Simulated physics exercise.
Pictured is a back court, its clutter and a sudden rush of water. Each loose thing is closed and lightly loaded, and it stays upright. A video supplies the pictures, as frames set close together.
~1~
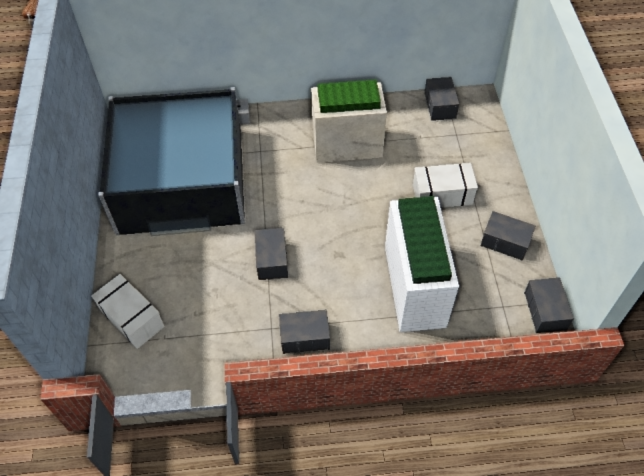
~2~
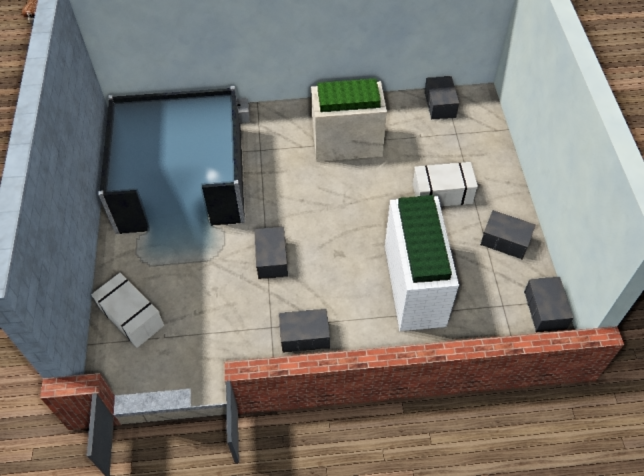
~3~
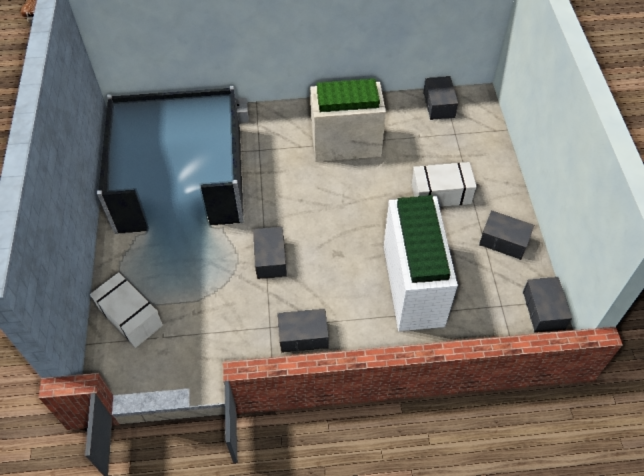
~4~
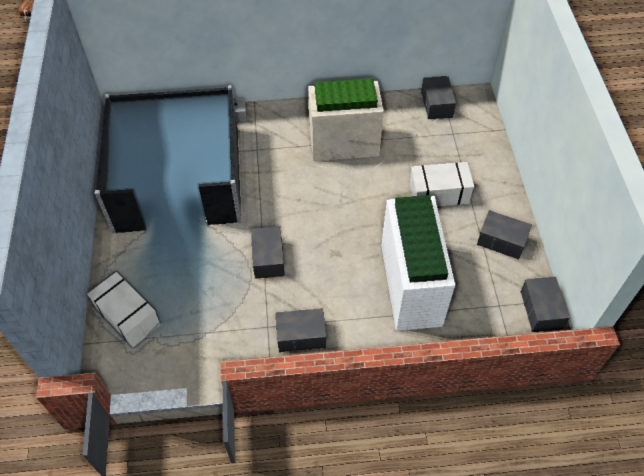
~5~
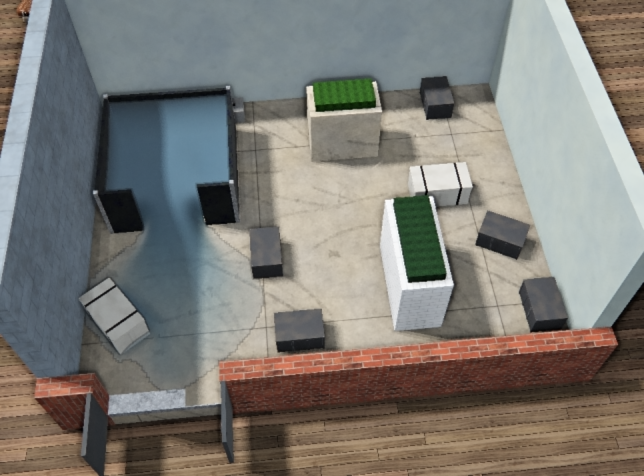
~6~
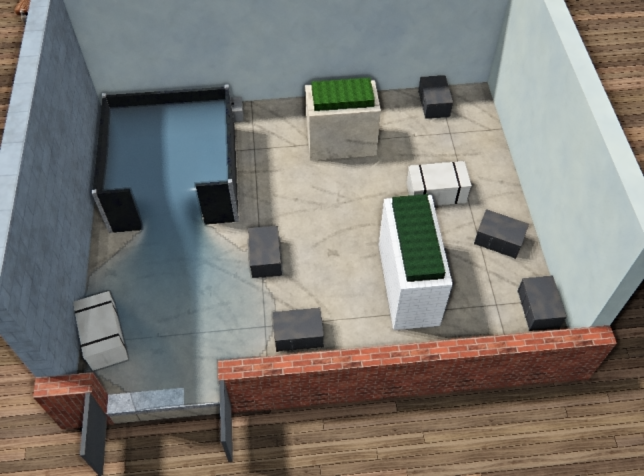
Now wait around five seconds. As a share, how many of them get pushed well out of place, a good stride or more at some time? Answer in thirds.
One to two thirds.
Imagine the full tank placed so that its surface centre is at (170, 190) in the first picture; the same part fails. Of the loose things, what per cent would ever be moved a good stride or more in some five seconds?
Near 20 in a hundred.
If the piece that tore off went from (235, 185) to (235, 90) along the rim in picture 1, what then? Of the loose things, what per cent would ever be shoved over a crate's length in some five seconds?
About 80 %.
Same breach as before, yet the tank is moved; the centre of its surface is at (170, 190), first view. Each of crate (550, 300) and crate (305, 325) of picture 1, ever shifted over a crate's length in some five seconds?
Result, in listed order - reached that distance; reached that distance.
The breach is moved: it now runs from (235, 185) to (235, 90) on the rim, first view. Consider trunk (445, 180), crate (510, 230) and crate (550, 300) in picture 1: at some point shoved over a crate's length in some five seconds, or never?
Each in turn, ends up that far off, ends up that far off, ends up that far off.
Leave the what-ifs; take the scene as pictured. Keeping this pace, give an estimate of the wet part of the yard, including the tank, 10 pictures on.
Close to 40 per cent, tank included.
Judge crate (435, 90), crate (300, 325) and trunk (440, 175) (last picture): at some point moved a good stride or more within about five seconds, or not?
Successively: Never went far, moved a long way, never went far.
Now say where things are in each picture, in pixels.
In the first picture, a trunk at (125, 304) rests on the ground; a trunk at (446, 178) rests on the ground; 0 of 8 have shifted.
In the second picture, a trunk at (125, 303) rests on the ground; a trunk at (446, 177) rests on the ground; 0 of 8 have shifted.
In the third picture, a trunk at (124, 302) rests on the ground; a trunk at (445, 177) rests on the ground; 0 of 8 have shifted.
In the fourth picture, a trunk at (121, 302) rests on the ground; a trunk at (443, 177) rests on the ground; 0 of 8 have shifted.
In the fifth picture, a trunk at (111, 309) rests on the ground, close to its start; a trunk at (441, 177) rests on the ground; 1 of 8 have shifted.
In the sixth picture, a trunk at (97, 323), on the bottom, a stride from its start; a trunk at (440, 176) rests on the ground; 1 of 8 have shifted.
A moment on, 1 of 8 are well off their spots; 1 afloat.
Next, 2 of 8 are well off their spots; 1 afloat.
Later, 2 of 8 are well off their spots; 1 afloat.
In the end, 3 of 8 are well off their spots, and 3 have been at some point; 1 afloat.
